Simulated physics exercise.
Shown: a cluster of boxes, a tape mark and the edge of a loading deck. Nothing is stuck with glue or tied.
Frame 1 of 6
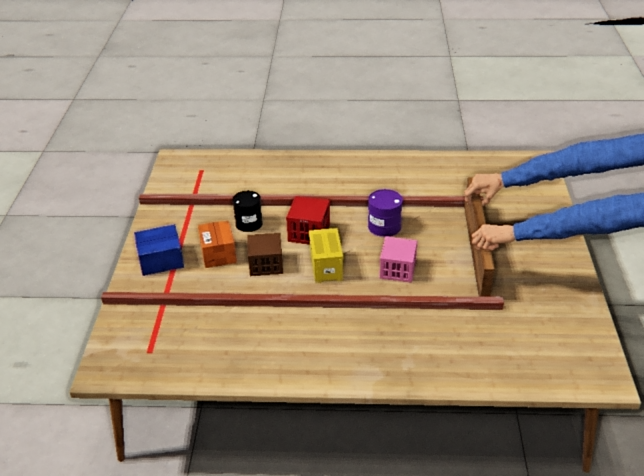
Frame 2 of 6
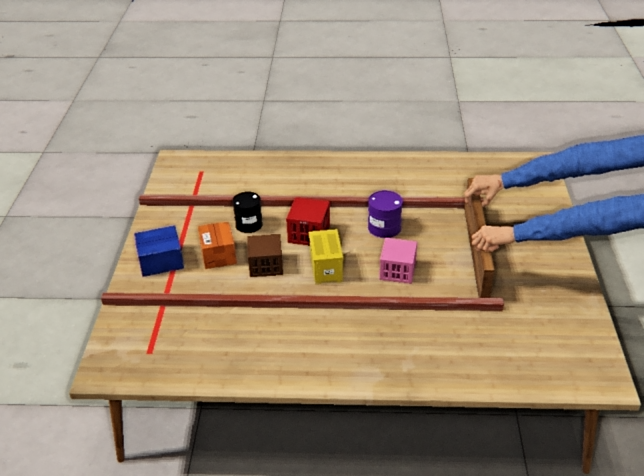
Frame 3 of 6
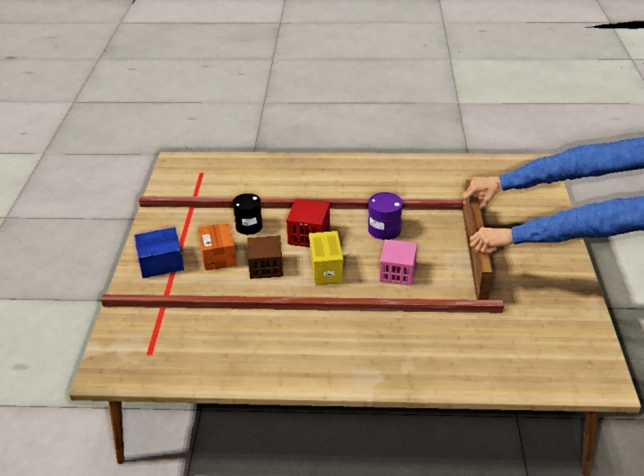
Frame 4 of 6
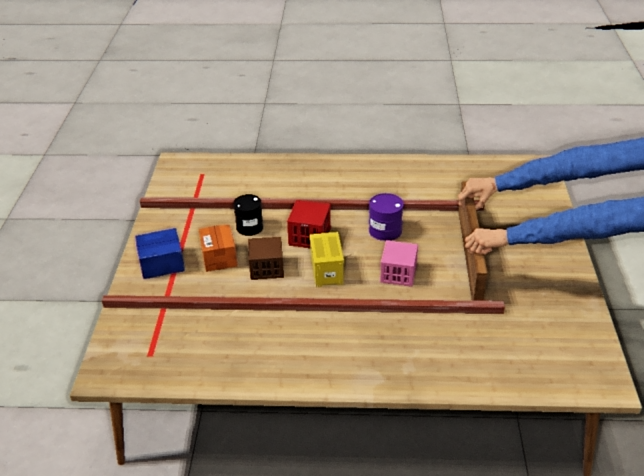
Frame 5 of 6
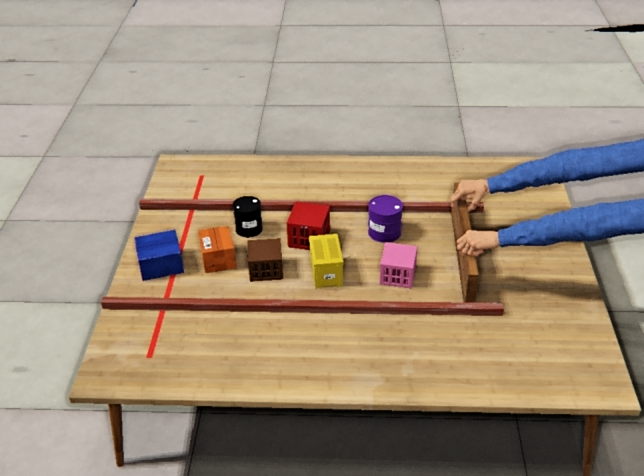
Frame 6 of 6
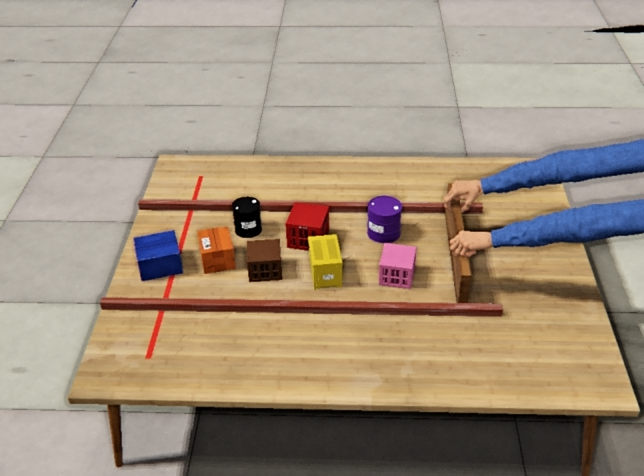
Two hands in blue sleeves slid an upright wooden board slightly left between two rails on a table, while the colourful boxes and canisters ahead of it, near a red line, stayed put.
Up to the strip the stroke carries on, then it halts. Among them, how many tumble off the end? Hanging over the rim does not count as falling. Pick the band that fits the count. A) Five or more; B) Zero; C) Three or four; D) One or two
C, three or four.
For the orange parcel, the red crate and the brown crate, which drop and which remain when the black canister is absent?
First, the orange parcel takes the fall; next, the red crate is safe; last, the brown crate takes the fall.
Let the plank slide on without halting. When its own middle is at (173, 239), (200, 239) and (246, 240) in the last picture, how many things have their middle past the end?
In order, that gives 3, then 2, then 1.
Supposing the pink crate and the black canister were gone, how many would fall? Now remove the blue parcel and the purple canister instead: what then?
Try 1: 2; try 2: 2.
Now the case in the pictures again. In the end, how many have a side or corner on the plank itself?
That makes 3.
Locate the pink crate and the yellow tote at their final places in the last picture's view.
The pink crate settles near (155, 265); as for the yellow tote, near (124, 265).
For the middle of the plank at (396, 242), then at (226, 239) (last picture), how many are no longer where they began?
It comes to 2 for the first spot, 8 for the other.
Soon after, none off yet; blue parcel at rest near (158, 255); orange parcel at rest near (216, 250); black canister at rest near (247, 217).
Then, none off yet; blue parcel moved about its own width near (125, 255); orange parcel moved about its own width near (163, 250); black canister moved about its own width near (230, 212).
At rest, the number that fall off is three or four; fallen, brown crate, orange parcel and blue parcel.
